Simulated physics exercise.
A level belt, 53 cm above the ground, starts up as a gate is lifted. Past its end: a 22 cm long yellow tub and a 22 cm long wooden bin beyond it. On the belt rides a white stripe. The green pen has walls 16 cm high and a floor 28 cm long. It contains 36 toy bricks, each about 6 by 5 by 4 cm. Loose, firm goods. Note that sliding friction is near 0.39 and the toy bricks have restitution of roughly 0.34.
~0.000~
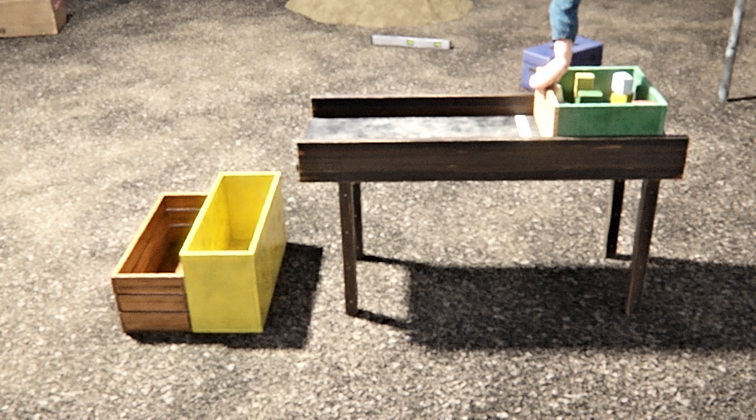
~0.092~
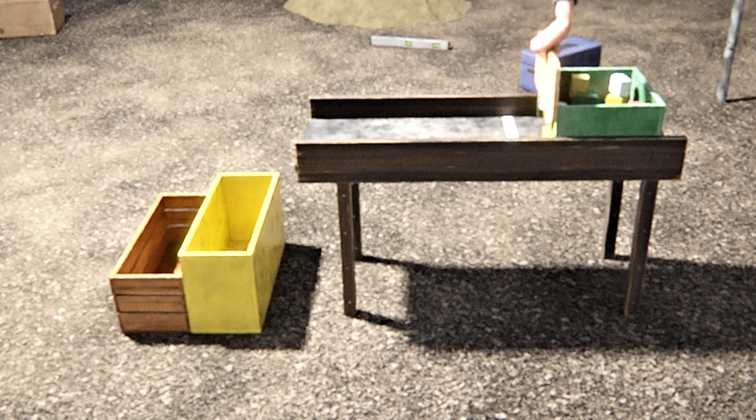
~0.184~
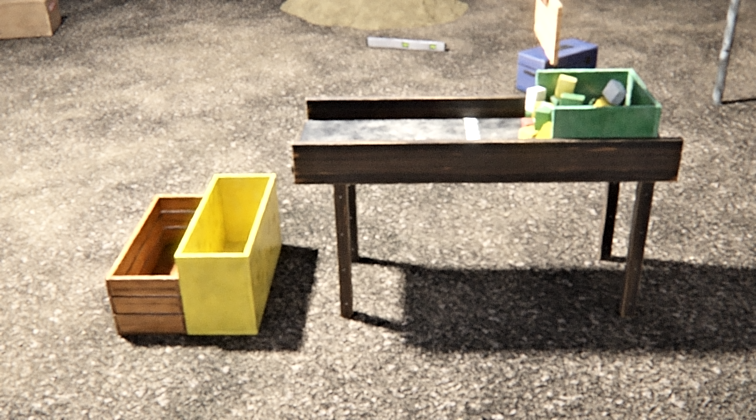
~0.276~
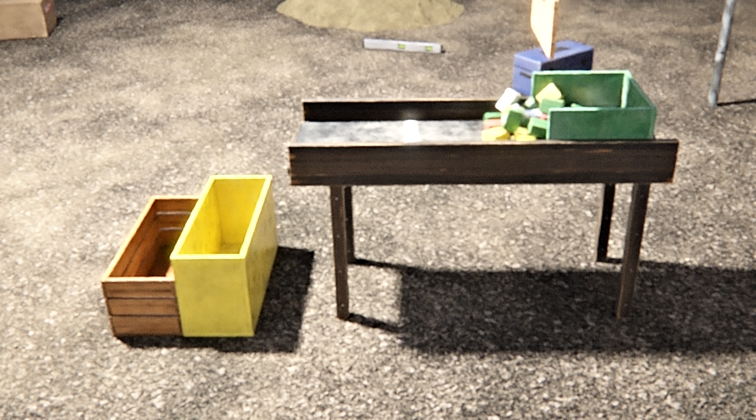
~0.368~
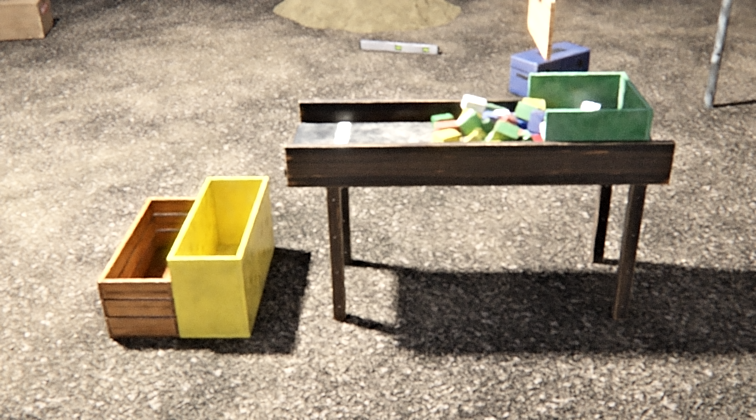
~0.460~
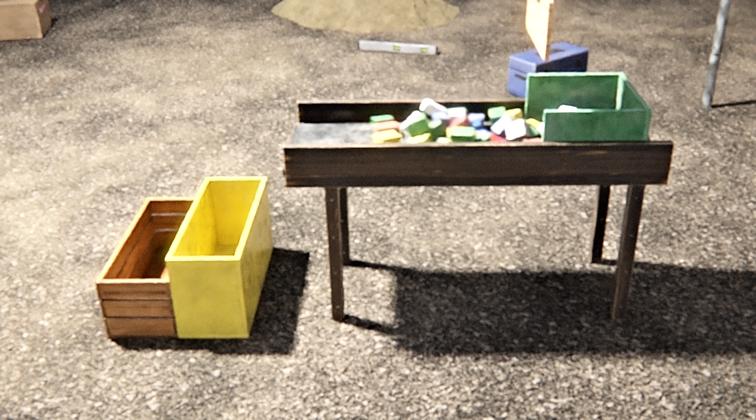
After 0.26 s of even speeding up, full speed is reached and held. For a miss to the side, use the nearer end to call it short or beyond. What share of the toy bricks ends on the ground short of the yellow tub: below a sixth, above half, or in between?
I'd say below one in six of them finish on the ground short of the yellow tub.
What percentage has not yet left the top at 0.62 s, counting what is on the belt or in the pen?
Near 90 in a hundred.
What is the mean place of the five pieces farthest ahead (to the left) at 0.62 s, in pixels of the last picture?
Around (276, 138) in pixels.
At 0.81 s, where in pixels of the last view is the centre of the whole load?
Somewhere around (234, 147) in pixels.
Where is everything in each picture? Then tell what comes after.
In the first picture (we follow the rim corner now nearest the camera; the camera pans a little), green pen at (662, 104); yellow tub at (248, 253); belt has run 0 cm; nothing out yet.
In the second picture, green pen at (660, 105); belt has run 4 cm.
In the third picture, green pen at (657, 106); belt has run 14 cm; 2 out.
In the fourth picture, green pen at (652, 108); belt has run 32 cm; 13 out, the lowest brick at (498, 128).
In the fifth picture, green pen at (649, 109); belt has run 52 cm; 24 out, the lowest brick at (448, 129).
In the sixth picture, green pen at (647, 110); yellow tub at (235, 258); belt has run 73 cm; 32 out.
After 0.62 s, 32 on the belt and 4 in the air.
After 0.81 s, 10 on the belt and 26 in the air.
After 1.09 s, 2 in the wooden bin, 12 on the ground beyond the wooden bin and 22 in the air.
Final count (at 1.44 s), 4 in the wooden bin and 32 on the ground beyond the wooden bin. Asked share, 0 of 36, 0 per cent.
